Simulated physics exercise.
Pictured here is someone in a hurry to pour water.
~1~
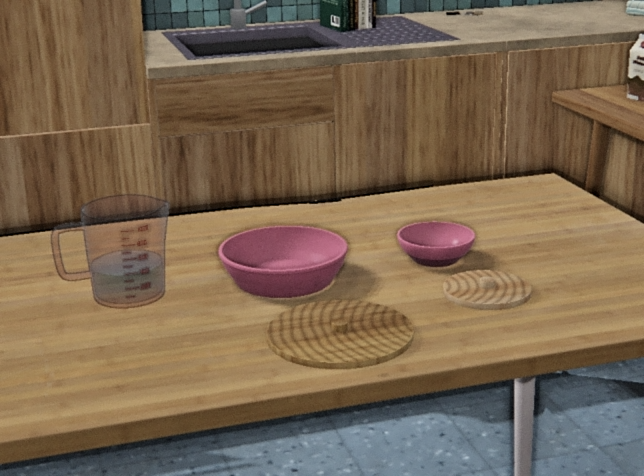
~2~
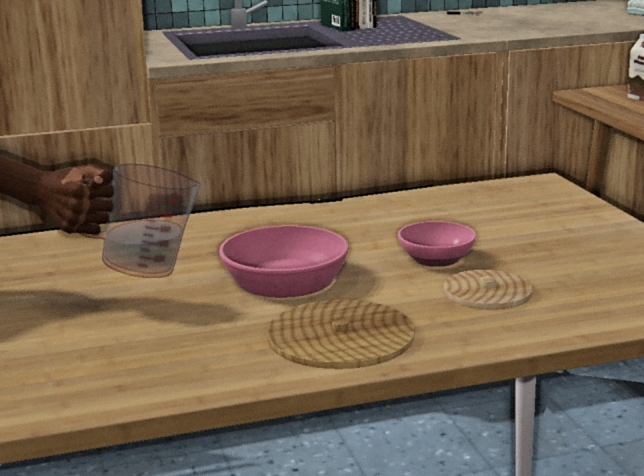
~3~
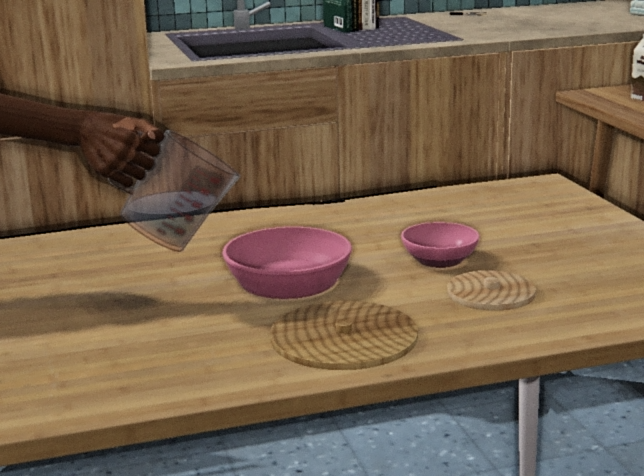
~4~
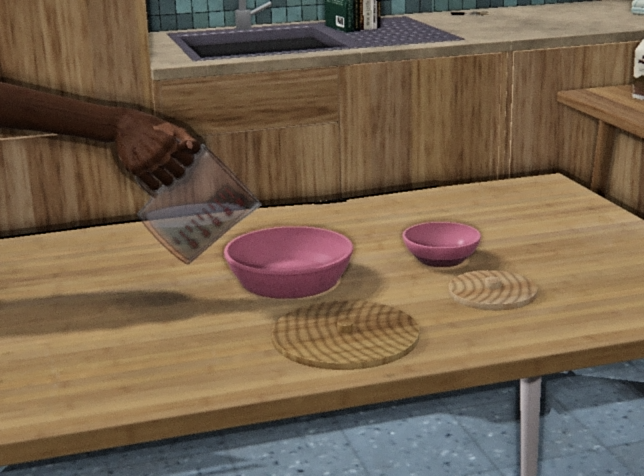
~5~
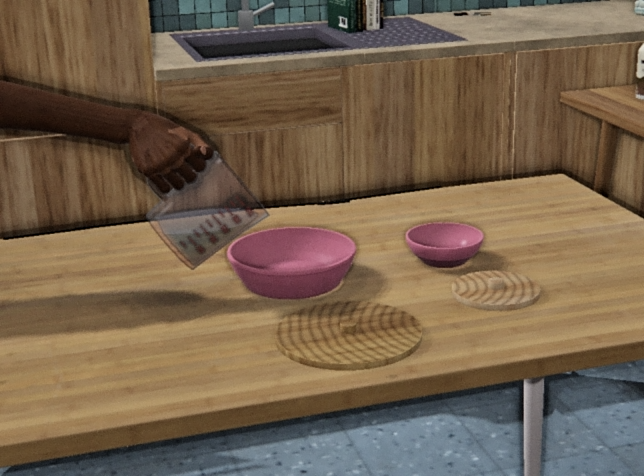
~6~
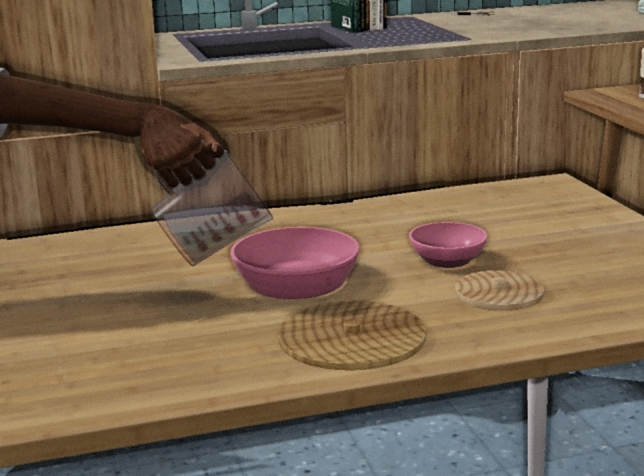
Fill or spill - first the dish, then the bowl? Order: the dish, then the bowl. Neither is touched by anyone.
Dish: Fill, bowl: Fill.
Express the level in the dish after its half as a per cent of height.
25 percent or so.
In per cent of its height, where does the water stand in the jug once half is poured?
Close to 20 percent.
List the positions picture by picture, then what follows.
In the first picture, before the pour; jug (126, 249) about a third full; dish (284, 266) open; bowl (436, 249) open.
In the second picture, the jug is on its way; jug about a third full, surface at (144, 232); dish (285, 265) open.
In the third picture, tilting; jug (178, 190) tipped 35° with all of its load; bowl (440, 249) open.
In the fourth picture, no stream yet; jug (199, 205) tipped 50° with all of its load; dish (289, 266) open.
In the fifth picture, still nothing leaves it; jug (207, 210) tipped 55° with all of its load; bowl (444, 250) open.
In the sixth picture, on the point of pouring; jug (212, 209) tipped 60° with all of its load; dish (296, 267) open; bowl (448, 250) open.
A moment on, the water goes into the dish.
Further on, the water goes into the bowl.
When it is over, the dish has its share inside; the bowl has its share inside.
